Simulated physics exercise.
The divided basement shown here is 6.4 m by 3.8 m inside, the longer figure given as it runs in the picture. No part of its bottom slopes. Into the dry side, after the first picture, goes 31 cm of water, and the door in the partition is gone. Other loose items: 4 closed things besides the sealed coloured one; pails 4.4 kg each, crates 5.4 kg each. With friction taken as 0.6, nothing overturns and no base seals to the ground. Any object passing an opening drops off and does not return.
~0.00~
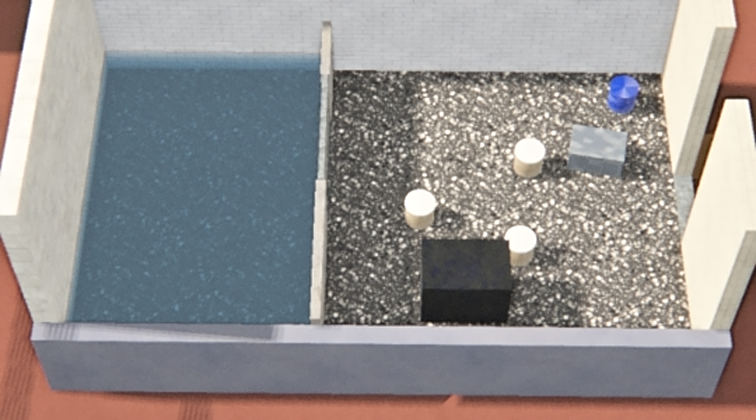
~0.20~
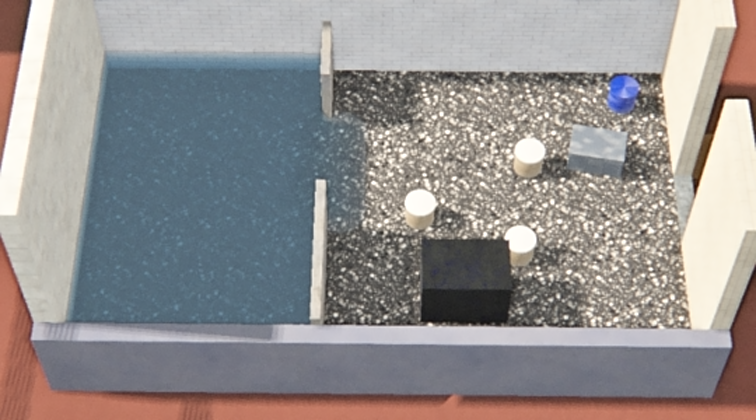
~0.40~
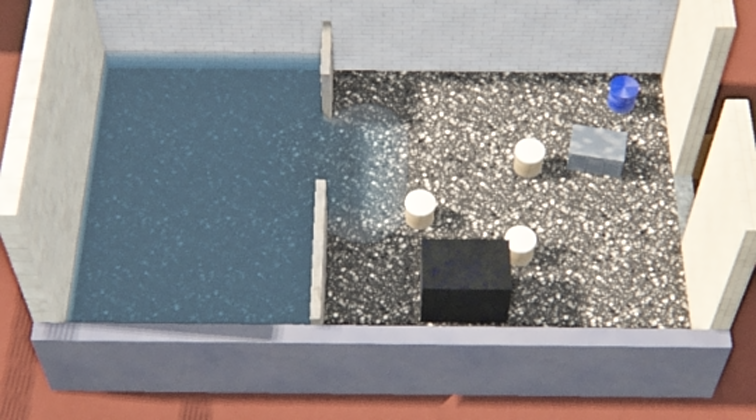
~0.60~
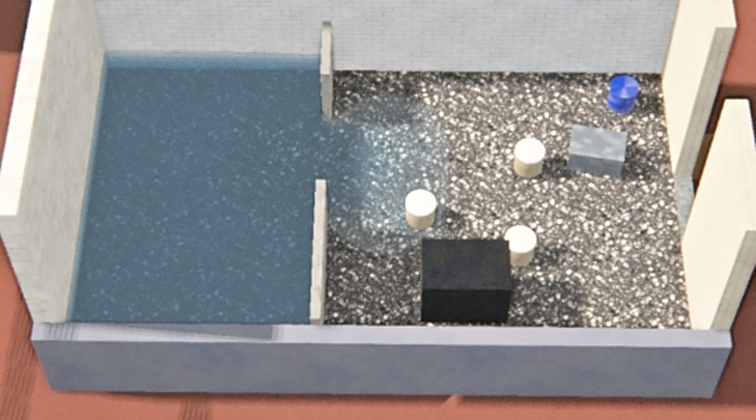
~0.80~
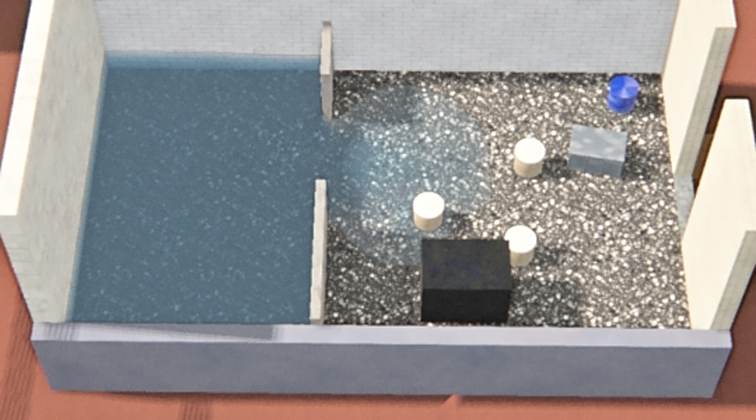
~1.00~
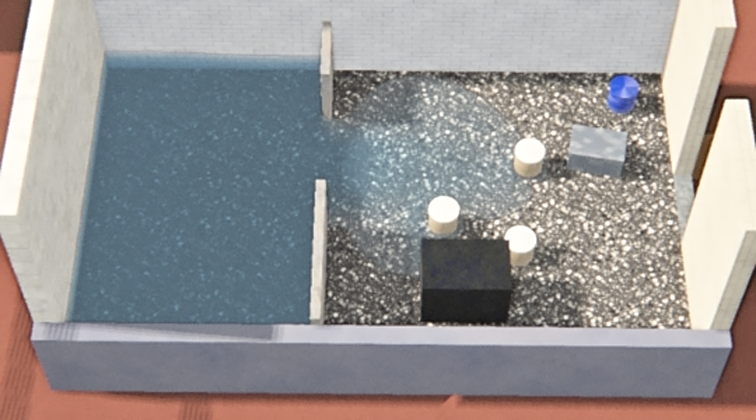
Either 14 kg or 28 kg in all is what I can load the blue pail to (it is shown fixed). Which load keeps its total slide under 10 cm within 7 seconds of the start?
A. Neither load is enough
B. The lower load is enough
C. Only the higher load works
Answer: C.
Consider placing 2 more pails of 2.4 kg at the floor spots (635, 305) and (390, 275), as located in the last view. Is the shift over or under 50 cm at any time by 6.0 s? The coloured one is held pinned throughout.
Beyond, within.
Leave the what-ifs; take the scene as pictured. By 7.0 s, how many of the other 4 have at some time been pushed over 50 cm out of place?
The count comes to 4.
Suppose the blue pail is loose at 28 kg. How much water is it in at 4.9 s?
15 cm, roughly.
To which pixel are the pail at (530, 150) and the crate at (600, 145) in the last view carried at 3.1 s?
They end up about (606, 137) and (649, 136) in the last view.
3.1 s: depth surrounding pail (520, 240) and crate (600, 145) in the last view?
Roughly 4 and 8 cm.
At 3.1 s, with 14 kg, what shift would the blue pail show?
Close to 0 centimetres.
After 1.4 s the blue pail would be 0 cm from its start with 14 kg and 0 cm from its start with 28 kg; 0 cm of water round it then.
After 3.1 s the blue pail would be 0 cm from its start with 14 kg and 0 cm from its start with 28 kg; 12 cm of water round it then.
After 4.9 s the blue pail would be 34 cm from its start with 14 kg and 0 cm from its start with 28 kg; 15 cm of water round it then.
After 7.0 s the blue pail would be 104 cm from its start with 14 kg and 0 cm from its start with 28 kg; 11 cm of water round it then.
